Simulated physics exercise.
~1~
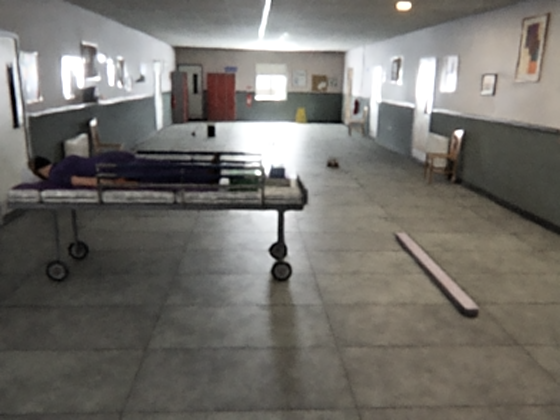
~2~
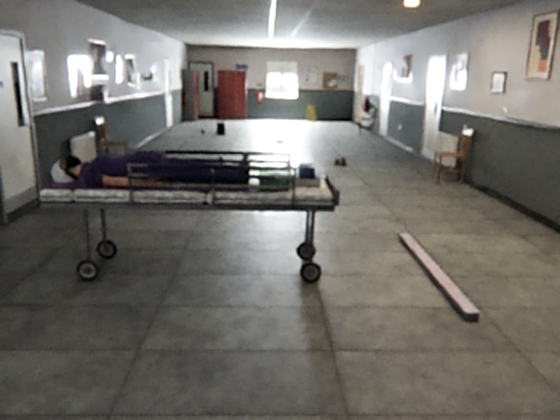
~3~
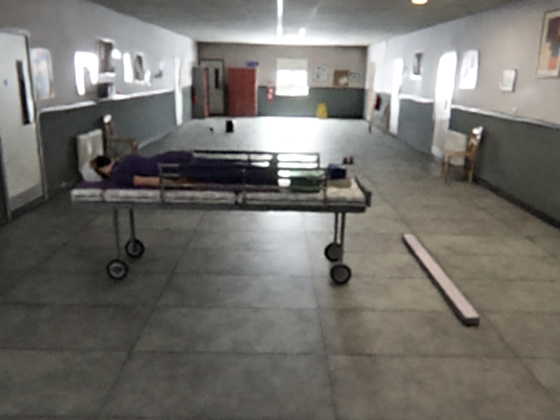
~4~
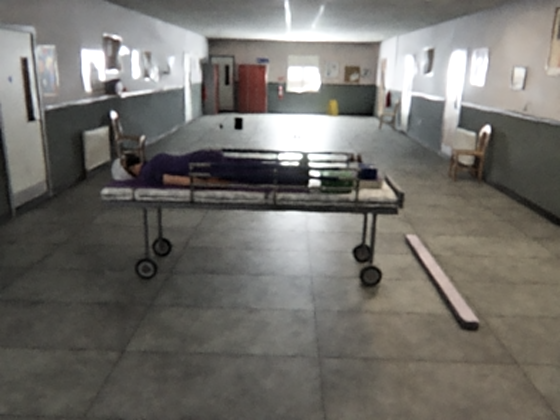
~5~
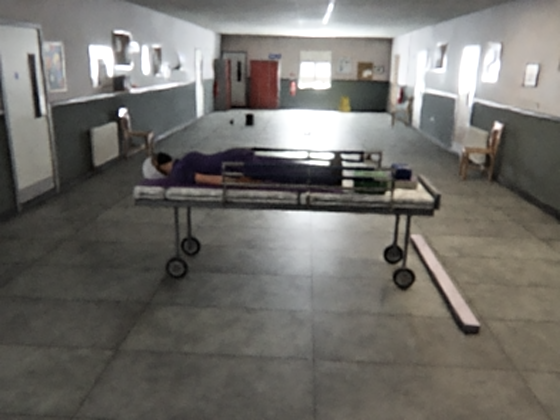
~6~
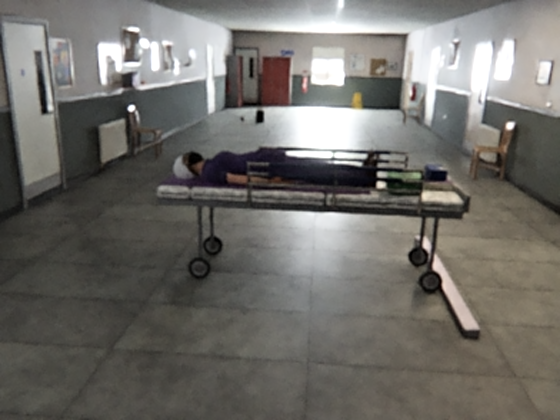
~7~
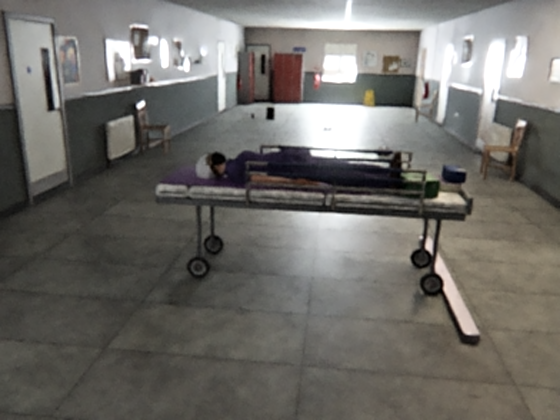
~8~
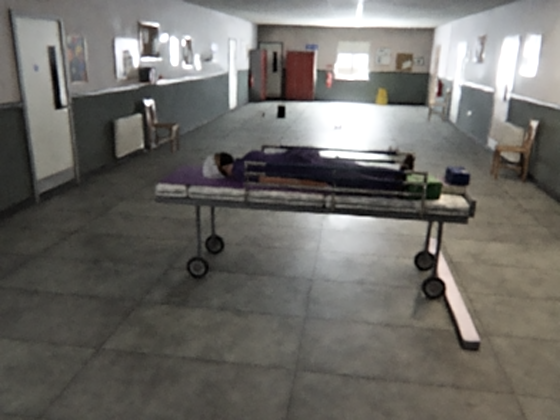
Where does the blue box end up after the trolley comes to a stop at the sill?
The blue box stays on the trolley, resting near the foot end at the right.
